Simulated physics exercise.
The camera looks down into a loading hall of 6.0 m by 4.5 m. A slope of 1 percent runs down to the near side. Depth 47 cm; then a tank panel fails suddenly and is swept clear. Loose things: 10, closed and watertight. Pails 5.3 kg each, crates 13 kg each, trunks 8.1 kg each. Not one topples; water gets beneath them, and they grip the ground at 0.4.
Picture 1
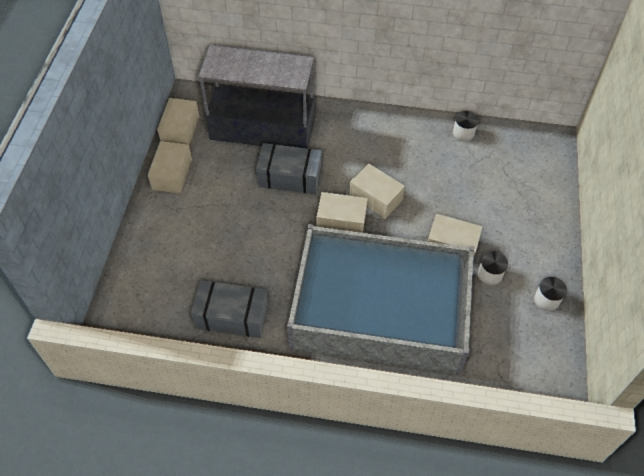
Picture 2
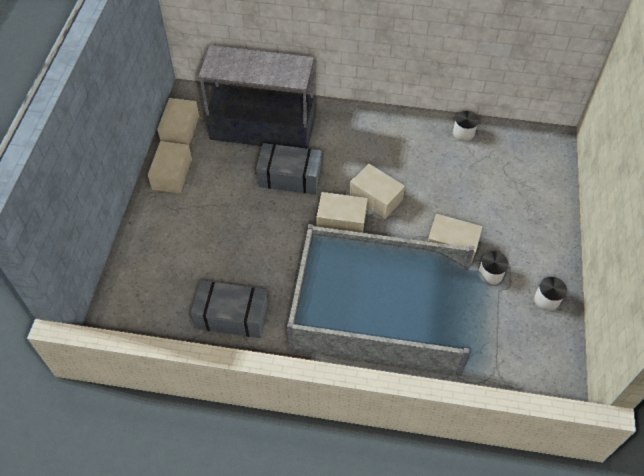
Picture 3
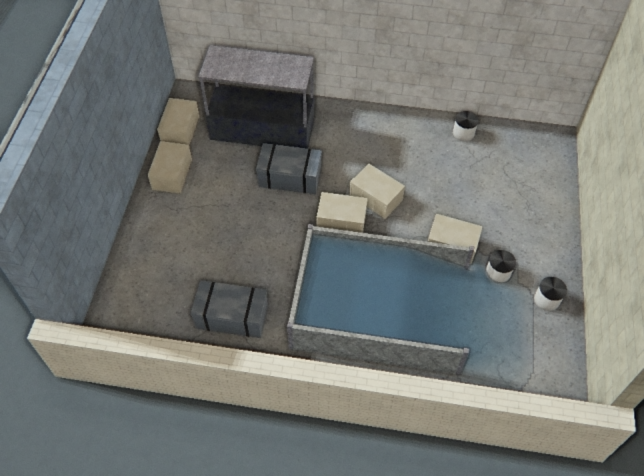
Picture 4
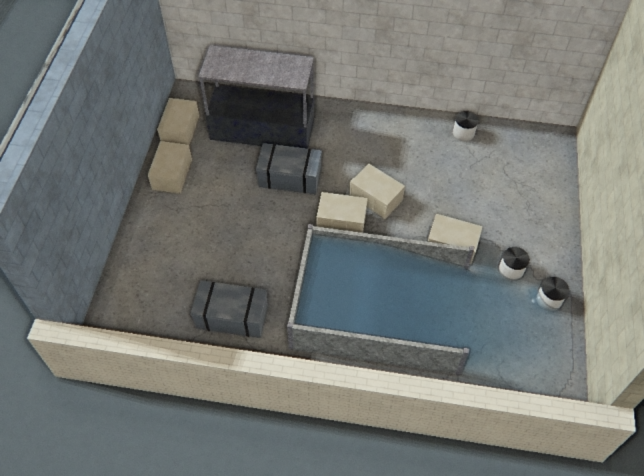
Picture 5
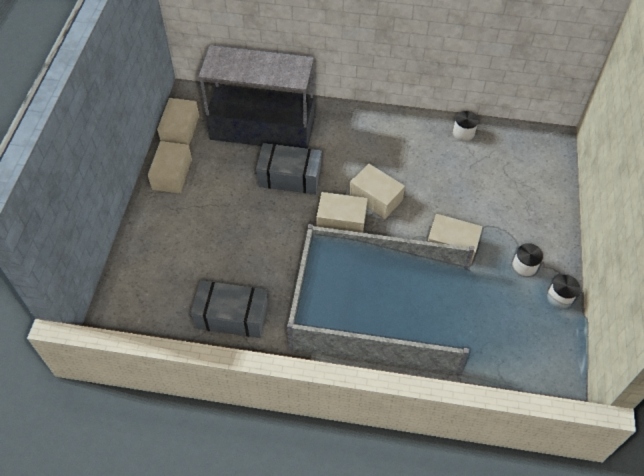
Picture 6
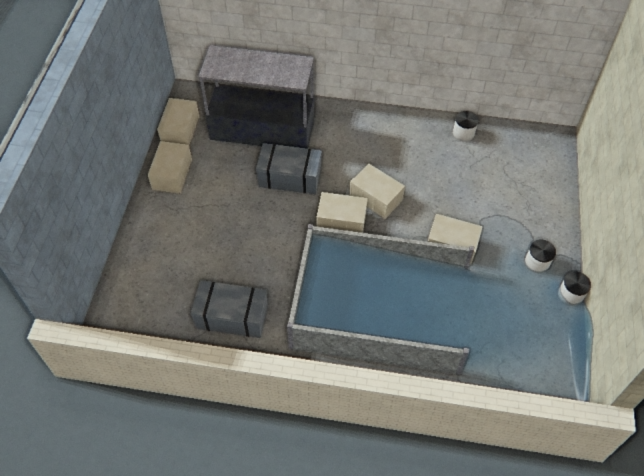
A walled tank of blue water lost its right side, and the water spread across the floor to the right-hand wall, pushing first one nearby pail and then another a short way right.
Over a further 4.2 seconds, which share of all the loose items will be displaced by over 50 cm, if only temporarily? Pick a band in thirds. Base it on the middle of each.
Band: Under a third.
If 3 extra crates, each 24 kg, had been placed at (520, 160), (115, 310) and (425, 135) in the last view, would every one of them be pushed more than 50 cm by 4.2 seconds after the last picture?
One by one they come out larger, lesser, larger.
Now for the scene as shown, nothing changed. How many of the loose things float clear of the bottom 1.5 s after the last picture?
It comes to 0.
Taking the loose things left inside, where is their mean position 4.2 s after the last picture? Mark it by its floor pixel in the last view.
They're centred close to (295, 178).
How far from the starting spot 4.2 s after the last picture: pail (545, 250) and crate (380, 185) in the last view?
350 cm; 0 cm.
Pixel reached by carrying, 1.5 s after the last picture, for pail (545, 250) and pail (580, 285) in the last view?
(538, 137) and (529, 156), roughly.
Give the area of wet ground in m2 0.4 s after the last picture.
My estimate is roughly 6.5 m2.
Then, 0.4 s after the last picture 1 of 10 are over 50 cm from their spots; 1 afloat.
Then, 1.5 s after the last picture 2 of 10 are over 50 cm from their spots; 0 afloat.
Then, 2.8 s after the last picture 3 of 10 are over 50 cm from their spots; 2 afloat.
Then, 4.2 s after the last picture 3 of 10 are over 50 cm from their spots, and 3 have been at some point; 1 afloat.
